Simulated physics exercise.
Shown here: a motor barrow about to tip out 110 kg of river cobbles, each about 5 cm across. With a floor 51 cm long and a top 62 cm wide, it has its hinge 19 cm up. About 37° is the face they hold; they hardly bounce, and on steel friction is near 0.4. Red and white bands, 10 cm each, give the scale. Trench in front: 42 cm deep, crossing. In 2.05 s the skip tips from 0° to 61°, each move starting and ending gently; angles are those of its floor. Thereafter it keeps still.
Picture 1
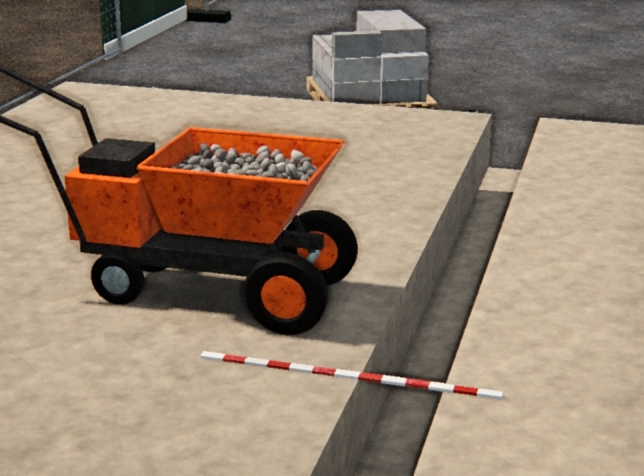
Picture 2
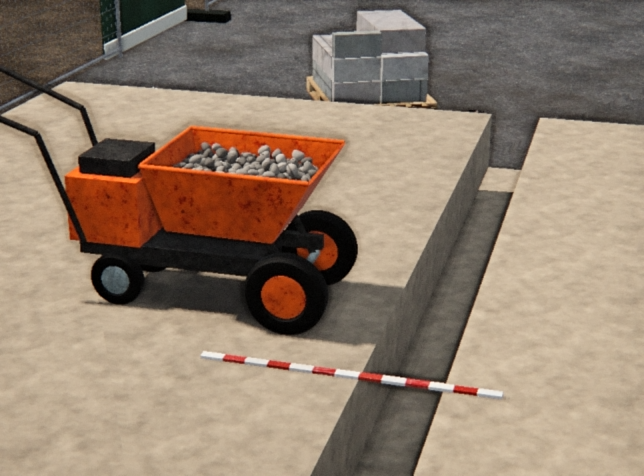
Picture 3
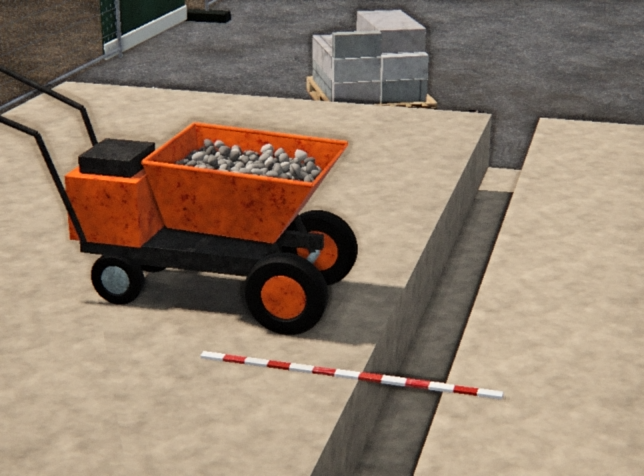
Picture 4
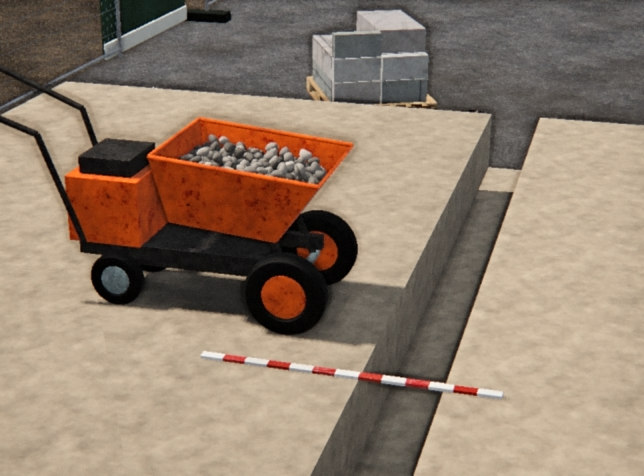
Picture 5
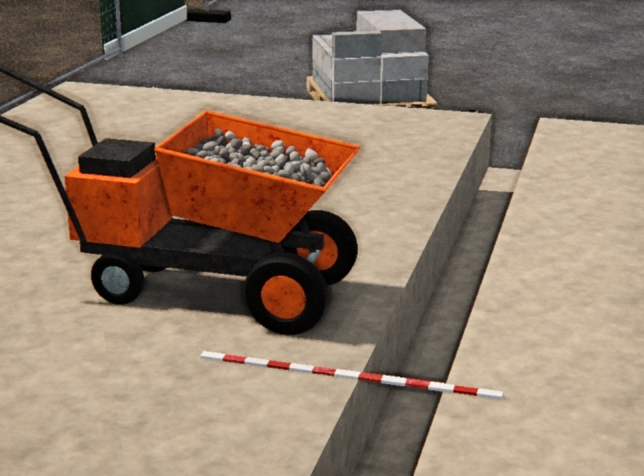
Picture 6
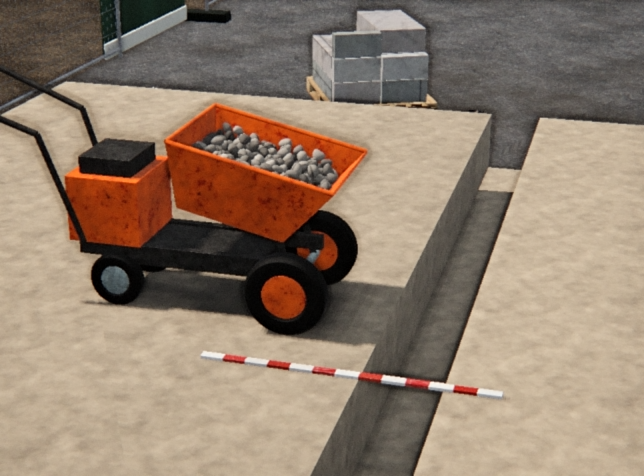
Orange motor barrow standing beside a trench, its skip of grey cobbles slowly tilting forward to the right, rear end rising slightly.
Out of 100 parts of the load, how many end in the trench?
Some 38 out of 100.
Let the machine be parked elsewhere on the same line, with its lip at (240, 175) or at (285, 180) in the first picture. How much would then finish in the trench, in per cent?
Roughly 25 percent for the first, and 40 percent for the second.
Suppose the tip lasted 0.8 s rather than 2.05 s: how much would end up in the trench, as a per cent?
My guess is near 30 percent.
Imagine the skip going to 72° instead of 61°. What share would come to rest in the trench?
In that case around 80 percent.
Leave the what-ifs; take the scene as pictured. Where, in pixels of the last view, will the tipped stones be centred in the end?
The middle should be near (435, 399).
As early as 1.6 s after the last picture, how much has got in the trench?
Roughly 10 percent of the load.
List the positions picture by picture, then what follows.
In the first picture, the skip is at 0°, its lip at (307, 184); the top of the load is at (249, 159).
In the second picture, lip at (308, 184), floor tilted 1°, highest stones at (250, 159).
In the third picture, the skip is at 2°, its lip at (312, 186); the top of the load is at (241, 154).
In the fourth picture, the skip is at 5°, its lip at (318, 188); the top of the load is at (231, 148).
In the fifth picture, lip at (325, 191), floor tilted 8°, highest stones at (229, 143).
In the sixth picture, the skip is at 13°, its lip at (333, 195); the top of the load is at (228, 138).
Then, 0.9 s after the last picture the floor is at 52°, 100 % in the skip; the foremost stones are at (391, 225).
Then, 1.6 s after the last picture the floor is at 61°, 90 % in the skip, 10 % in the trench; the foremost stones are at (464, 329).
Then, 1.9 s after the last picture the floor is at 61°, 74 % in the skip, 24 % in the trench, 3 % past the trench; the foremost stones are at (512, 325).
Then, 3.8 s after the last picture the floor is at 61°, 58 % in the skip, 38 % in the trench, 4 % past the trench; the foremost stones are at (571, 331).
